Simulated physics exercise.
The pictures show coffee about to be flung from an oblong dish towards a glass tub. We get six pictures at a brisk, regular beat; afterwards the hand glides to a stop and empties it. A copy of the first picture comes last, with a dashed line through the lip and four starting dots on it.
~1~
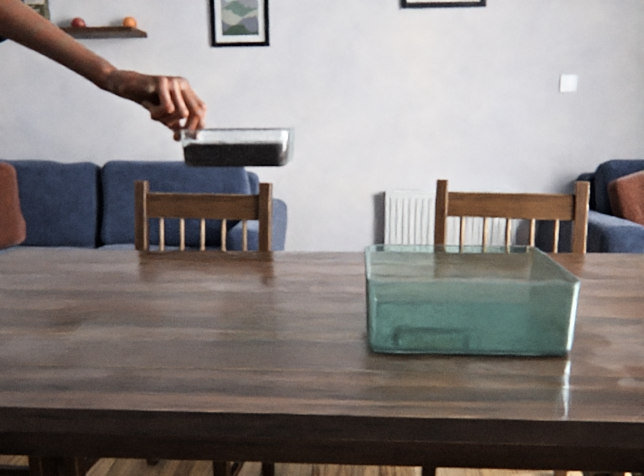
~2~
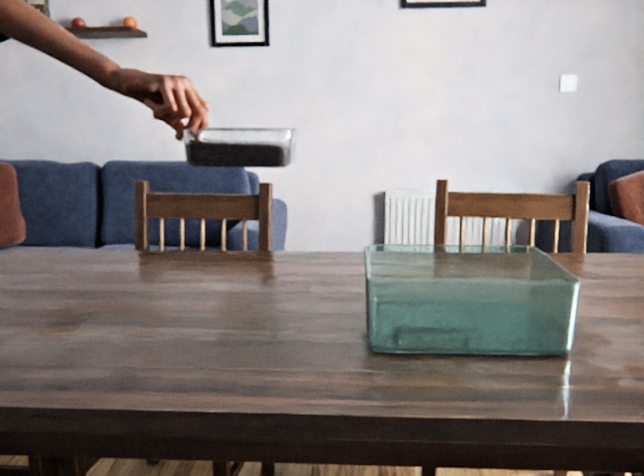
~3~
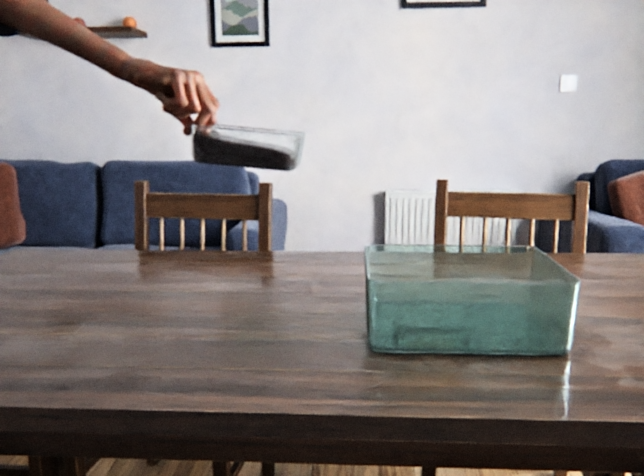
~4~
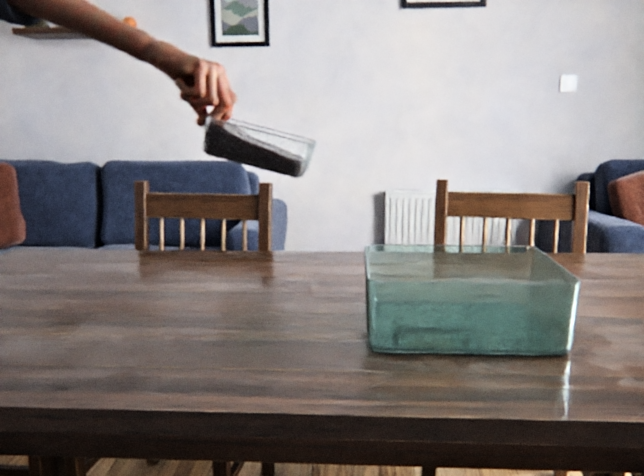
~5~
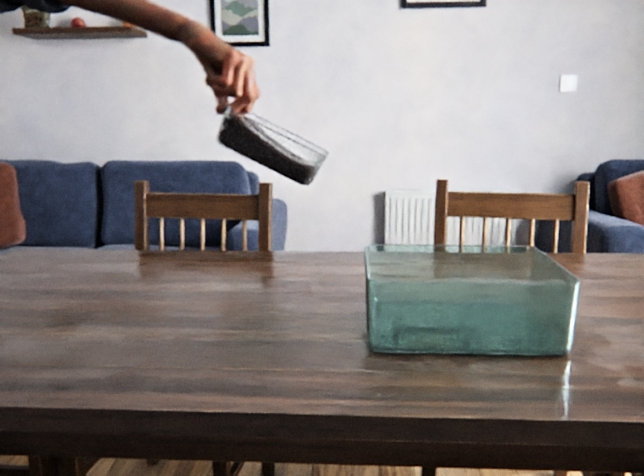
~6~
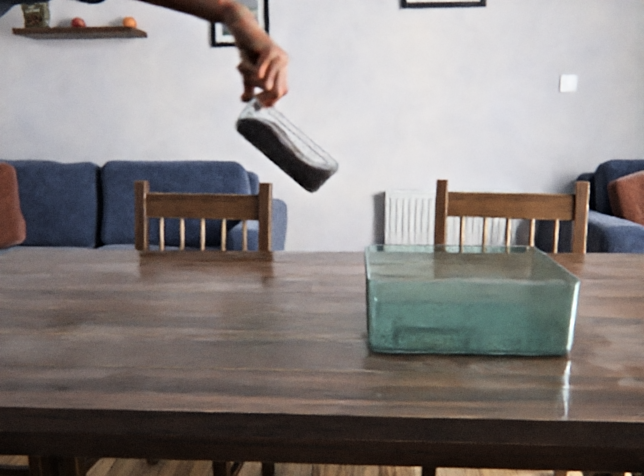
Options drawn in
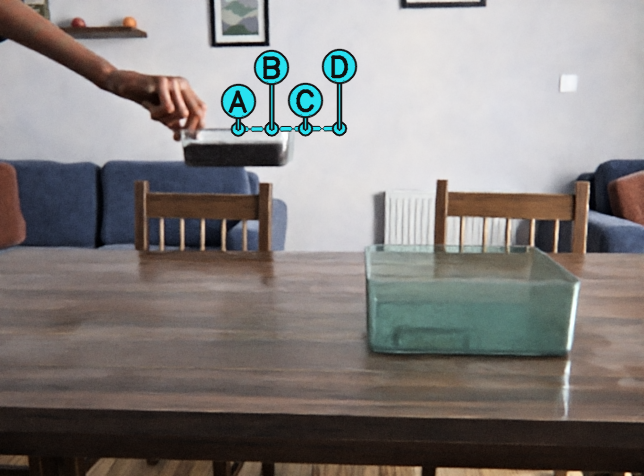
Hand holding an oblong glass dish of dark coffee above a wooden table, moving right and tilting it steadily steeper.
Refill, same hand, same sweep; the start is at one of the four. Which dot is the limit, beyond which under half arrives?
The limit is A.
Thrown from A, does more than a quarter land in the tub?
Yes.
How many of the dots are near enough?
All of them.
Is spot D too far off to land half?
No, that is safe.
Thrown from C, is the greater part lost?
No, that is safe.
On the marked copy, A at (238, 129); B at (271, 129); C at (305, 128); D at (339, 128).
For spot A, about 70 % lands in the tub, 23 % falls short and 7 % goes beside or beyond.
For spot B, about 74 % lands in the tub, 17 % falls short and 9 % goes beside or beyond.
For spot C, about 83 % lands in the tub, 5 % falls short and 11 % goes beside or beyond.
For spot D, about 92 % lands in the tub, 3 % falls short and 5 % goes beside or beyond.
